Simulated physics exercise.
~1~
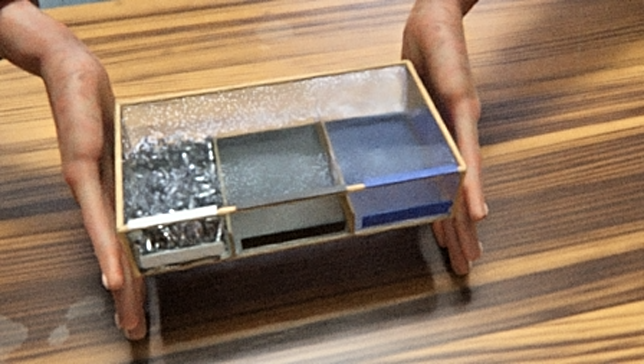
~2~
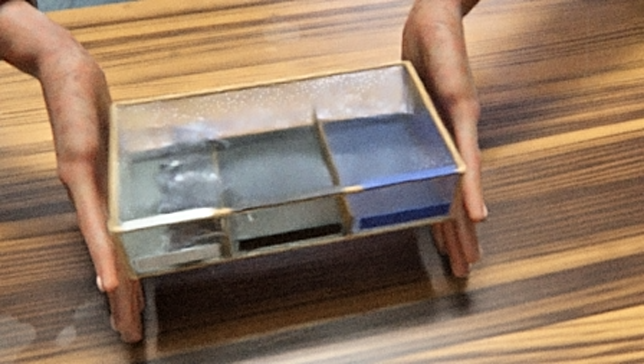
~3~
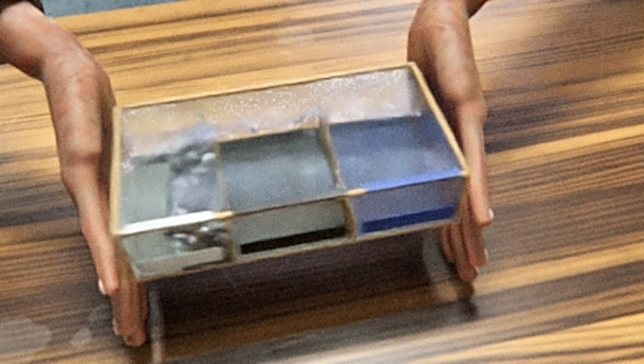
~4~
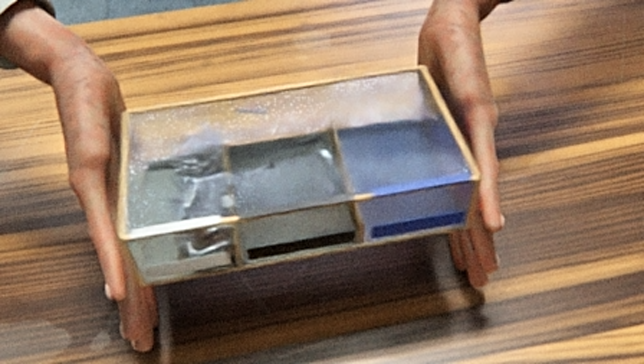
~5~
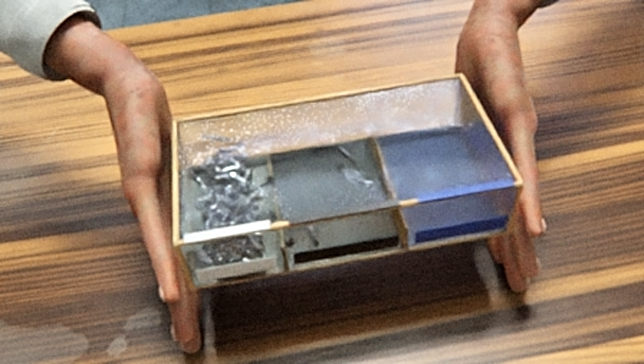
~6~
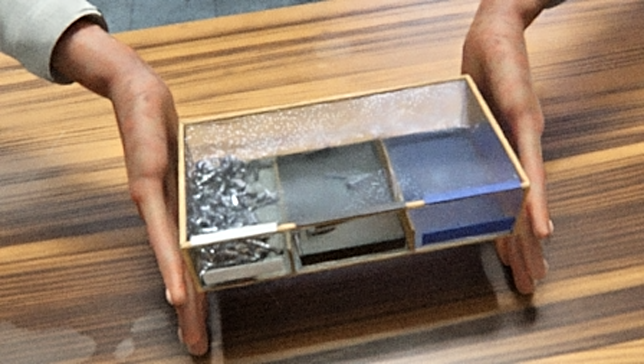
On a striped wooden table, two hands shake a clear box, leaving most screws left.
